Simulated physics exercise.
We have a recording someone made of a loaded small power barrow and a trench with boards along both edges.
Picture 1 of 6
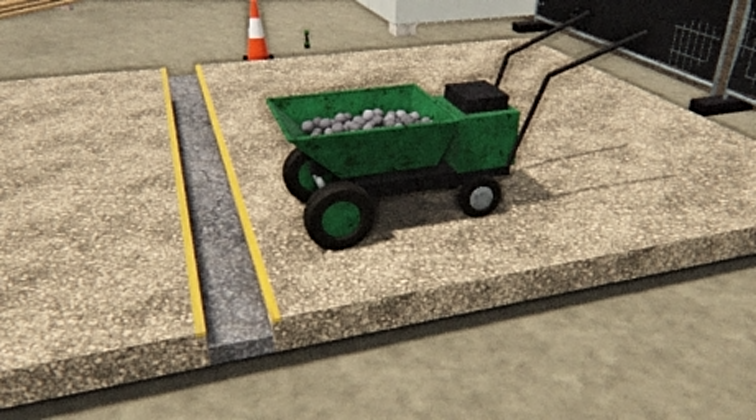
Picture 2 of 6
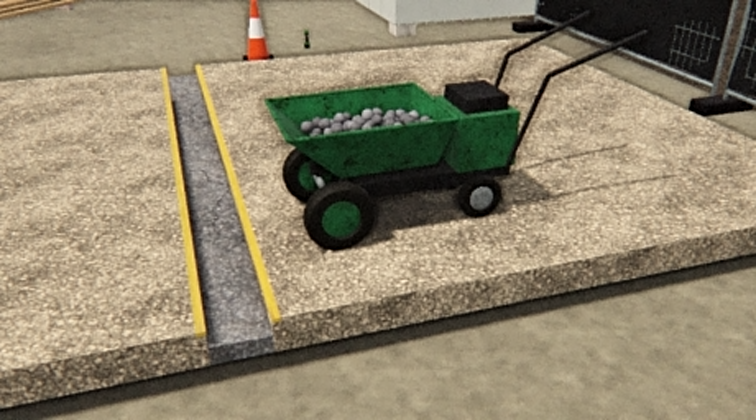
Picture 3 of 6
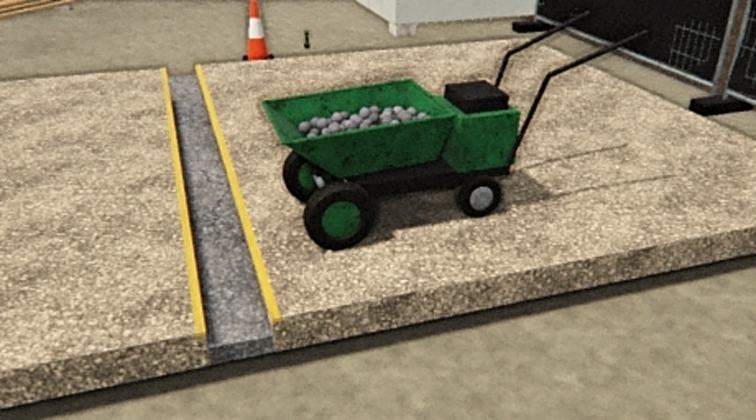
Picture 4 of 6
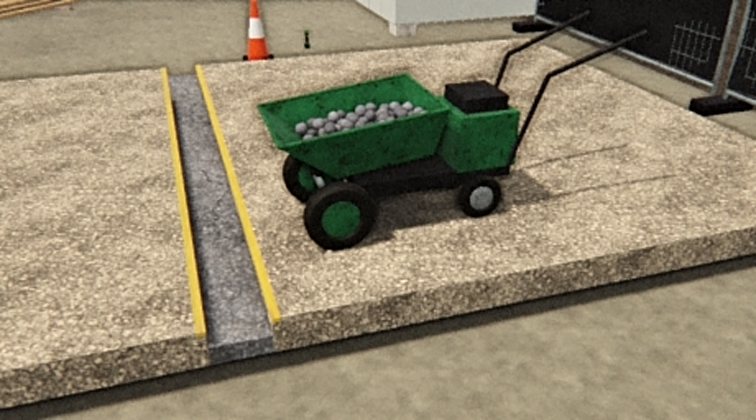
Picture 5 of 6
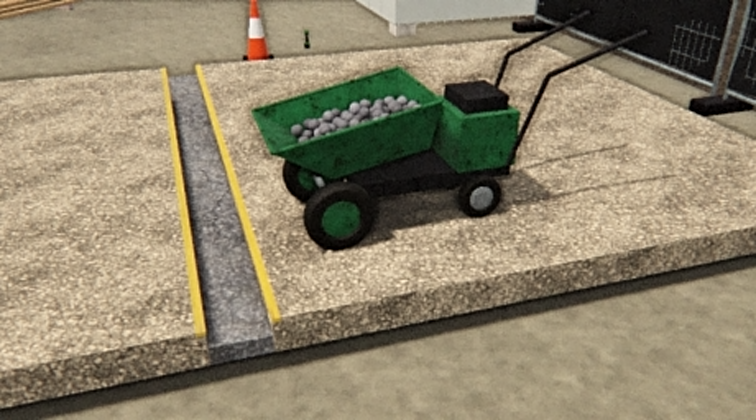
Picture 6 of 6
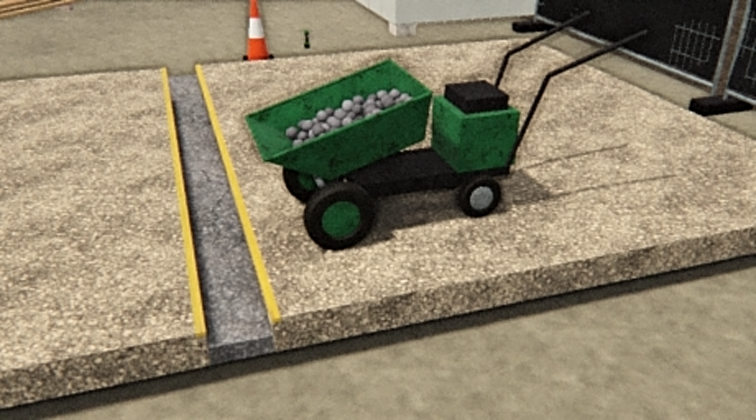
A green power barrow loaded with round grey cobbles stood still beside a shallow trench edged with yellow boards, and its skip slowly tilted forward to the left, the back end lifting clear of the frame.
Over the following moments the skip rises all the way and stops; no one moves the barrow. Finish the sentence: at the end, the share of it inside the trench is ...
... above half.
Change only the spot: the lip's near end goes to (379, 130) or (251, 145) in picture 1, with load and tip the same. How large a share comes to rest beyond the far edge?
About 0 percent the first time, about 60 percent the second.
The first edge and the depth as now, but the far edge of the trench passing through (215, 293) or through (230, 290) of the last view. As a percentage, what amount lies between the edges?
40 %, 20 %.
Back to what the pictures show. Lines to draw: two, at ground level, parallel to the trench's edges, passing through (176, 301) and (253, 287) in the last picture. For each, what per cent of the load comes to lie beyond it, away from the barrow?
The first gives 10 %, the second 80 %.
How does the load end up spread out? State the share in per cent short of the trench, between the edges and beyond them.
About: Short 0, between 70, beyond 15 per cent.
Soon, skip tipped steeply; all in the skip.
A while on, skip tipped right over; most in the skip; about a quarter in or heaped over the trench.
Towards the end, skip tipped right over; about a quarter in the skip; about two thirds in or heaped over the trench; a small part beyond it.
Finally, skip tipped right over; about a quarter in the skip; about two thirds in or heaped over the trench; a small part beyond it.
